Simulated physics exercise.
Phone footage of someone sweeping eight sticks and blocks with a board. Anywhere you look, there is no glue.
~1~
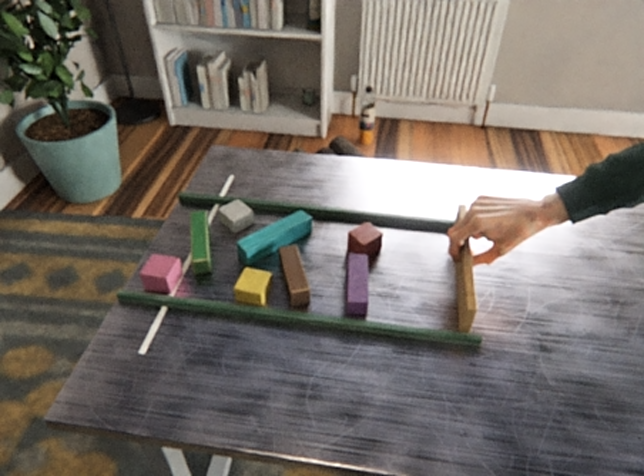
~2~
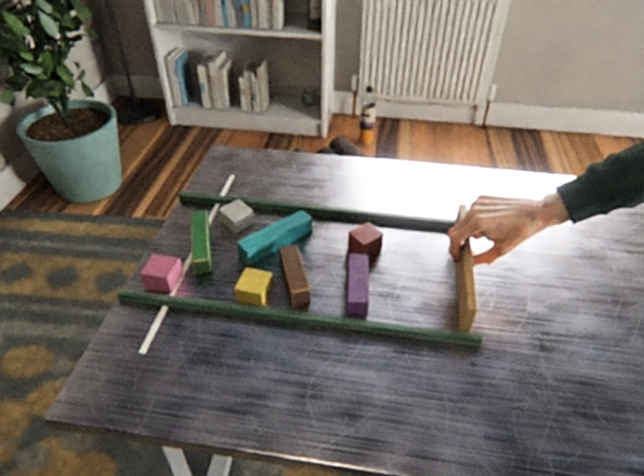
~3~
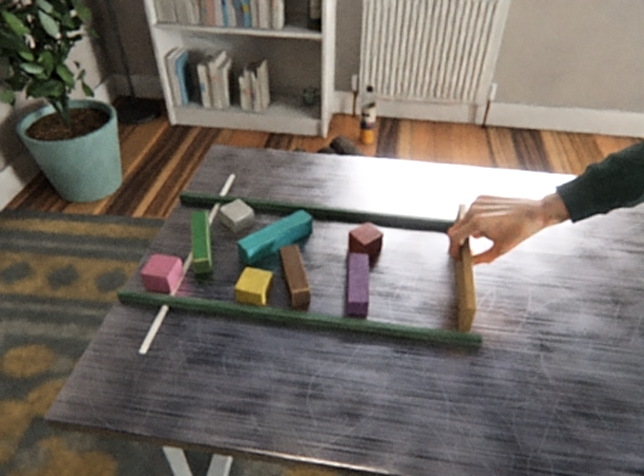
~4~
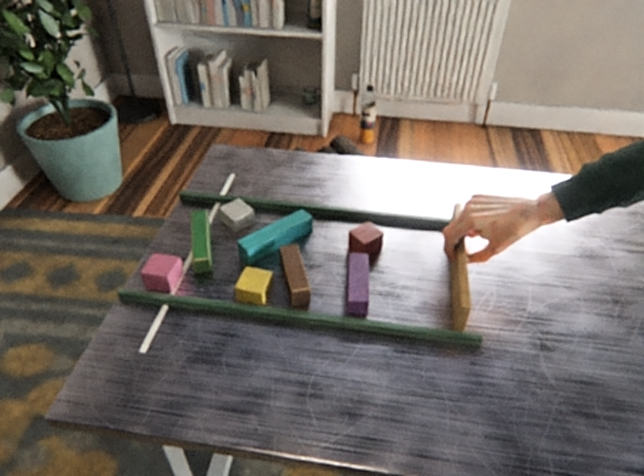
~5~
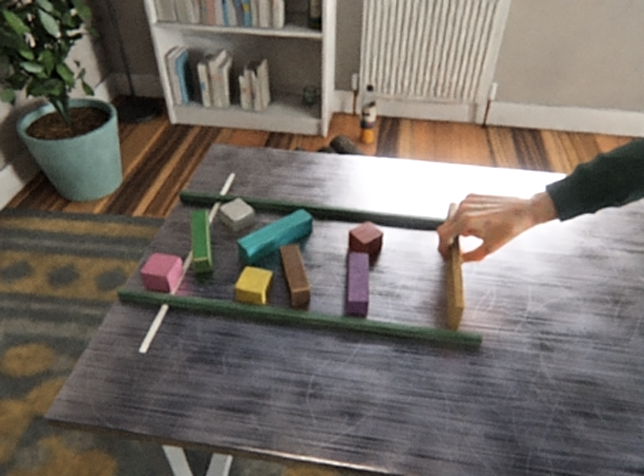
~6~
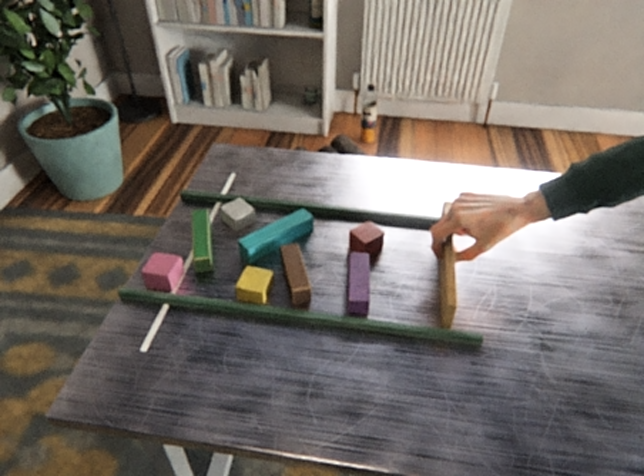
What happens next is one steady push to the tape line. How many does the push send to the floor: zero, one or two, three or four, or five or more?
Lost: Three or four.
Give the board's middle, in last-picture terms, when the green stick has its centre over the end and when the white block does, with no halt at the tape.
Points: About (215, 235) and about (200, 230).
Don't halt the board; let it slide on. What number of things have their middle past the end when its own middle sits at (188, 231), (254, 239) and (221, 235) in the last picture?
Going through the three positions, you'd get 4, 0 and 1.
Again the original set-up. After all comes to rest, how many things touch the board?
Number: 2.
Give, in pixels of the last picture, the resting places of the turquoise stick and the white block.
The first one ends at (176, 215), the second at (172, 201).
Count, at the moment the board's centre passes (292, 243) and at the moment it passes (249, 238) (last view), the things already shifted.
Counts: 5, 8.
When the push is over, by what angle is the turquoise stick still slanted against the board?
Roughly 30°.
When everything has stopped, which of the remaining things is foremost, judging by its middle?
White block.
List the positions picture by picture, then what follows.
The first frame shows pink block (162, 274); green stick (200, 241); white block (236, 216); board (463, 264); tape (195, 247).
The second frame shows green stick (201, 241); red block (366, 240).
The third frame shows white block (237, 216); board (463, 263).
The fourth frame shows pink block (163, 273); yellow block (254, 285).
The fifth frame shows green stick (201, 240); turquoise stick (276, 236).
The sixth frame shows pink block (163, 272); green stick (202, 239); white block (238, 214); board (447, 261); tape (197, 245).
Soon after, none off yet; pink block at rest near (163, 272); green stick at rest near (202, 239); white block at rest near (238, 214).
Then, none off yet; pink block moved about its own width near (136, 269); green stick moved a little near (168, 235); white block moved about its own width near (199, 207).
At rest, the number that fall off is three or four; fallen, yellow block, green stick and pink block.
